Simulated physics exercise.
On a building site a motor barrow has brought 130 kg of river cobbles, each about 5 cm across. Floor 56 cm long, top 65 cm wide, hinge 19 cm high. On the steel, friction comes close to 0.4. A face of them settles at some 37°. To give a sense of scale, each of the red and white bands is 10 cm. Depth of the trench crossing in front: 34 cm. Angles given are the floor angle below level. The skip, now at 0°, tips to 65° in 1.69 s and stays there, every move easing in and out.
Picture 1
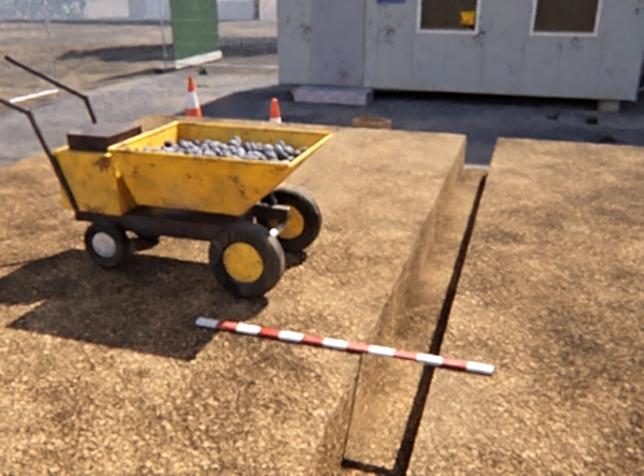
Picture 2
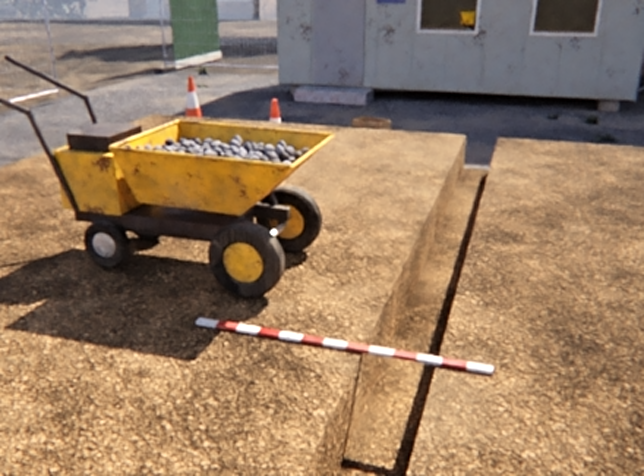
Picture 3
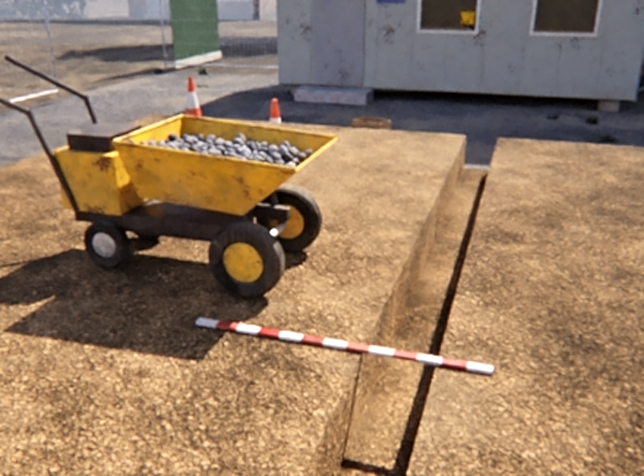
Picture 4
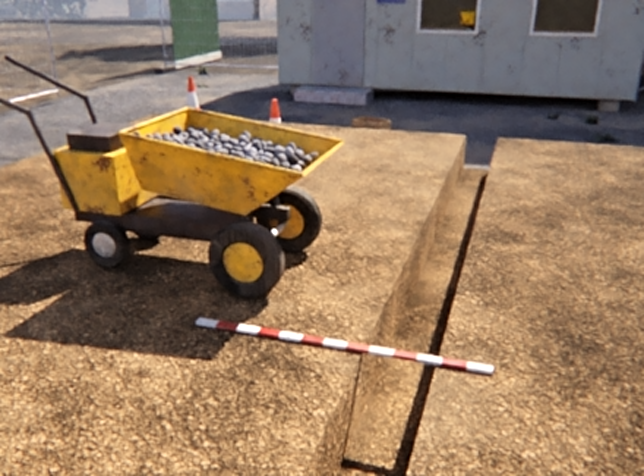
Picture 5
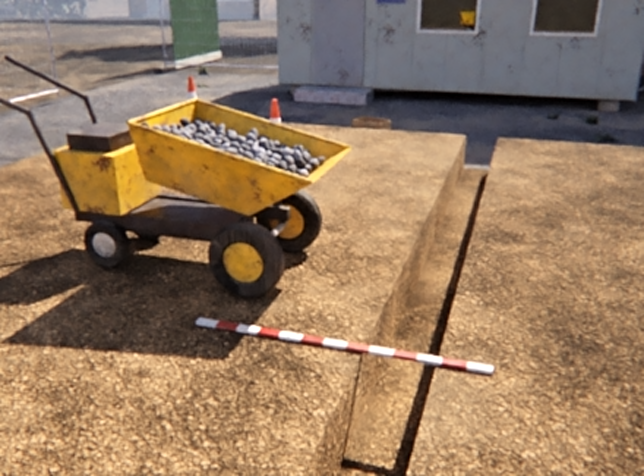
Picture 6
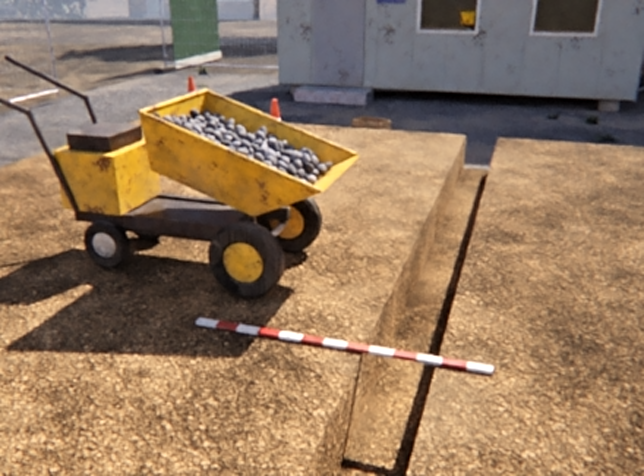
We see a yellow wheeled barrow loaded with grey stones beside a narrow trench, a red and white pole lying in front. Its skip starts level, then tilts gradually forward to the right, its rear end rising while the wheels stay still.
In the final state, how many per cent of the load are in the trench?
About 99 per cent are in the trench in the final state.
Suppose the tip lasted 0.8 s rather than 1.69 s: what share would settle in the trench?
With that timing, about 95 per cent.
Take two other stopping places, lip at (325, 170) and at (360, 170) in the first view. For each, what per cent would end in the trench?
About 85 per cent from the first spot, about 40 from the second.
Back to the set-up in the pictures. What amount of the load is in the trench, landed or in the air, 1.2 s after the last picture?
I'd say near 45 per cent at that time.
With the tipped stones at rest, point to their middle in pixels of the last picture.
Around (421, 331).
Then, 0.7 s after the last picture the floor is at 55°, 100 % in the skip; the foremost stones are at (369, 228).
Then, 1.2 s after the last picture the floor is at 65°, 51 % in the skip, 4 % short of the trench, 45 % in the trench; the foremost stones are at (445, 350).
Then, 1.5 s after the last picture the floor is at 65°, 20 % in the skip, 5 % short of the trench, 75 % in the trench; the foremost stones are at (461, 331).
Then, 3.5 s after the last picture the floor is at 65°, 0 % in the skip, 1 % short of the trench, 99 % in the trench; the foremost stones are at (470, 335).
